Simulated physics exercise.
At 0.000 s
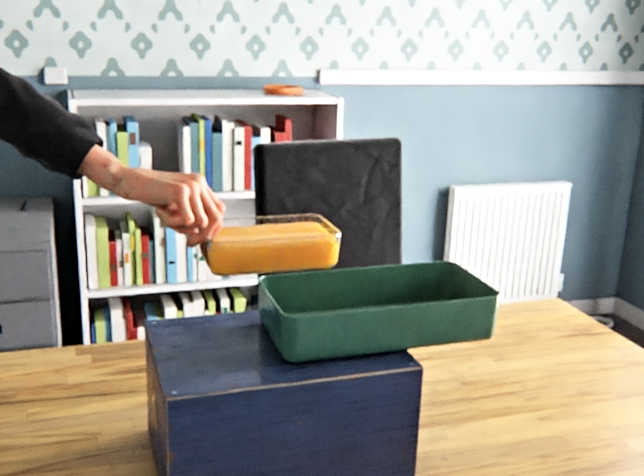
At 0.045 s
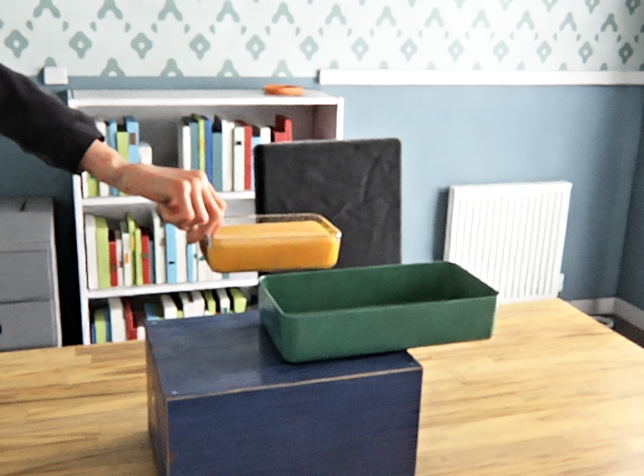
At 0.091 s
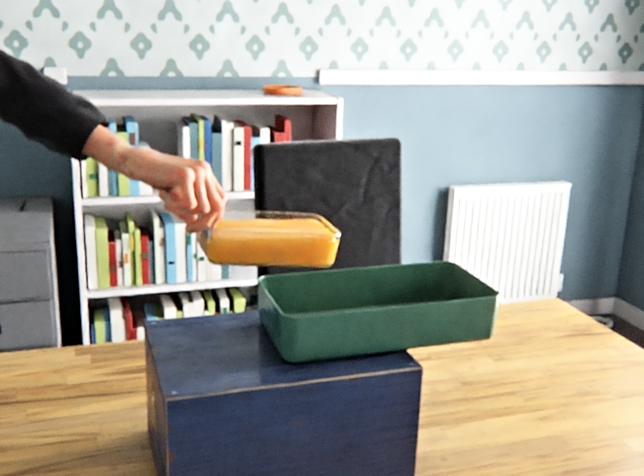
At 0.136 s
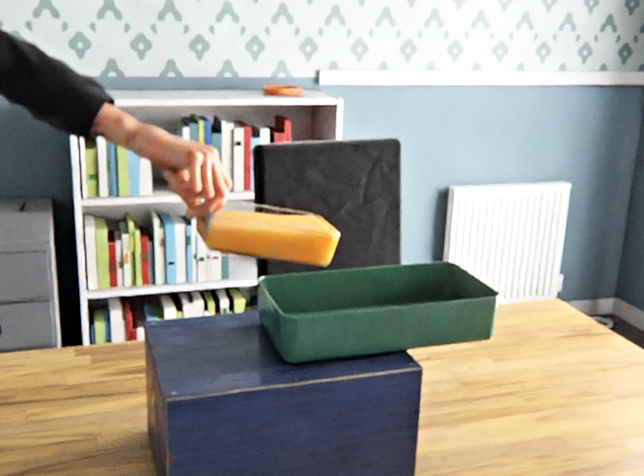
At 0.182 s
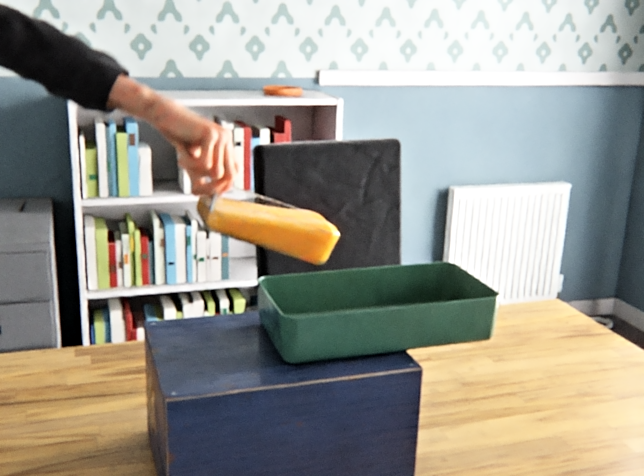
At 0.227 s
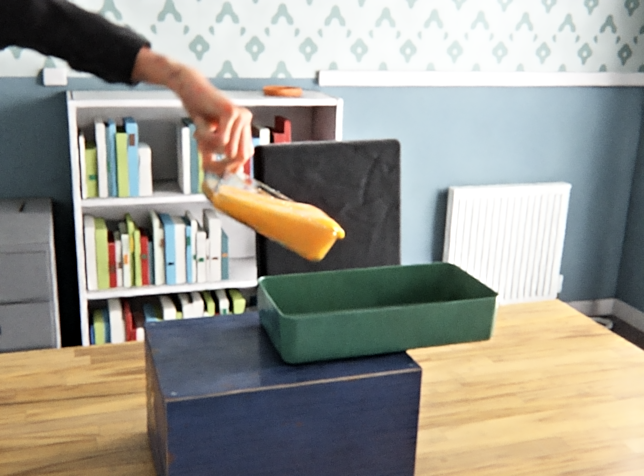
A hand steadily tilts a clear tub of orange juice rightwards above a green dish.
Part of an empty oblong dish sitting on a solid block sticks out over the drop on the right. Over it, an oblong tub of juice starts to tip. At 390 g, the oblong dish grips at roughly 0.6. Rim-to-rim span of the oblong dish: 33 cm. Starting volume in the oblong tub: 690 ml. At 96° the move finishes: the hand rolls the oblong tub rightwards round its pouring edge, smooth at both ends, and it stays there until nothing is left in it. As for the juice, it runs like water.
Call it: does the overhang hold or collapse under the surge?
It collapses.
After 0.49 s the tilt is 89° and 14 per cent is still to pour; the oblong dish lies level with 21 per cent in it.
After 0.68 s the tilt is 96° and 1 per cent is still to pour; the oblong dish leans 40° with 73 per cent in it.
After 0.87 s the tilt is 96° and 0 per cent is still to pour; the oblong dish leans 89° with 12 per cent in it.
After 1.09 s the tilt is 96° and 0 per cent is still to pour; the oblong dish leans 85° with 0 per cent in it.
In the end the oblong dish leans 85° with 0 per cent in it.
